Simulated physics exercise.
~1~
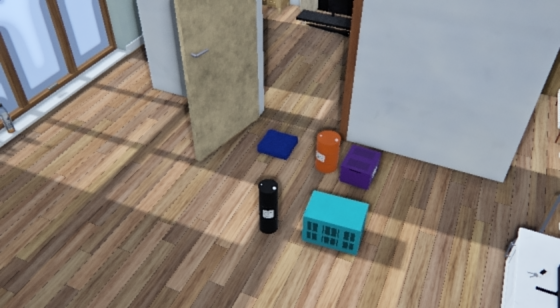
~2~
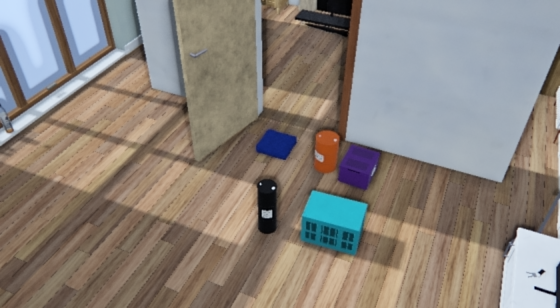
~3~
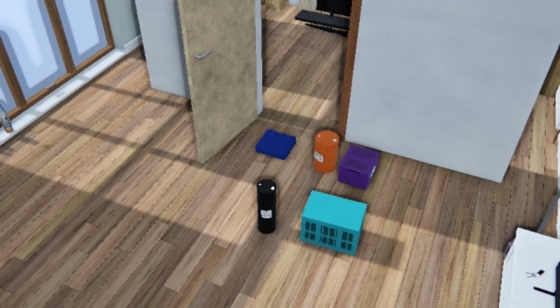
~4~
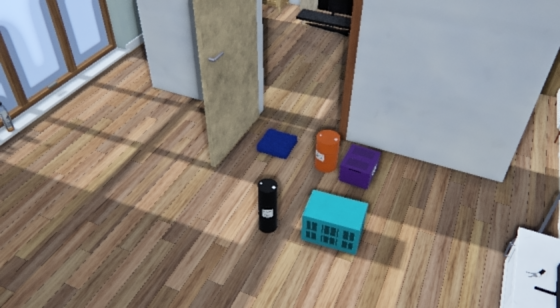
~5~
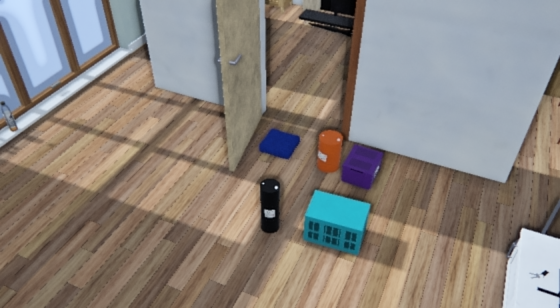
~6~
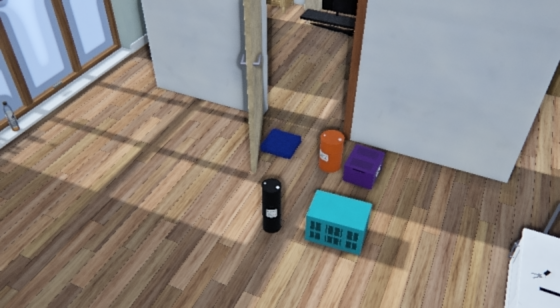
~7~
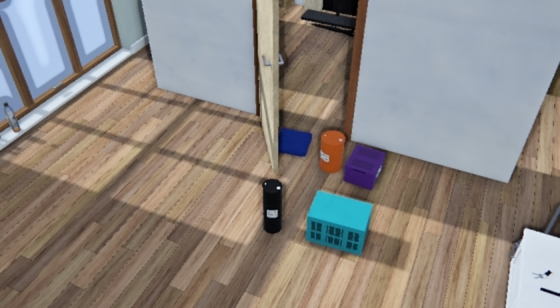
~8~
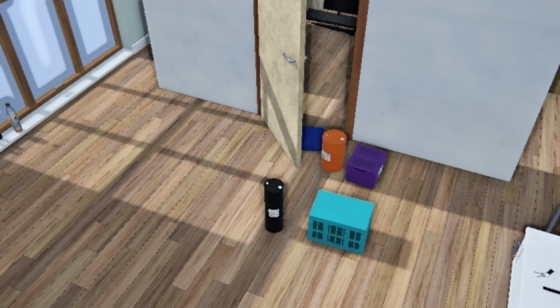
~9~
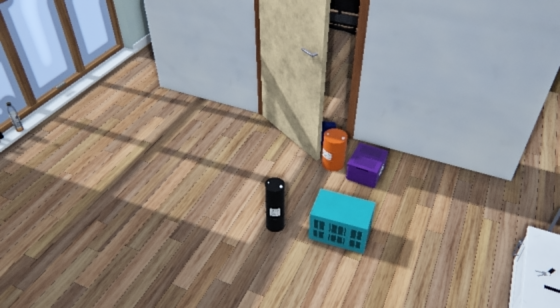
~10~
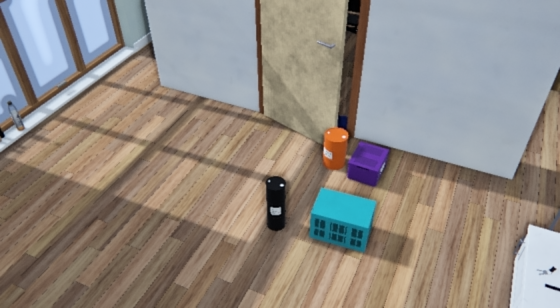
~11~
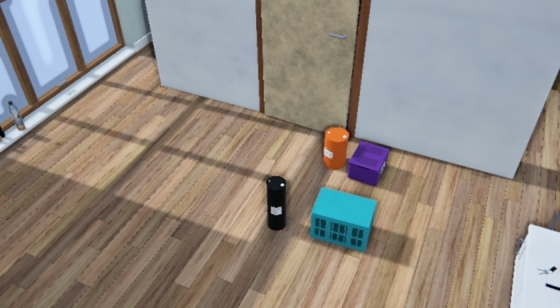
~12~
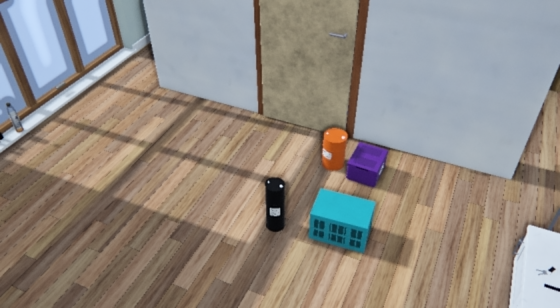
Wood-floored room with a door swinging shut, pushing a blue cushion rightward out of sight as nearby containers stay put.
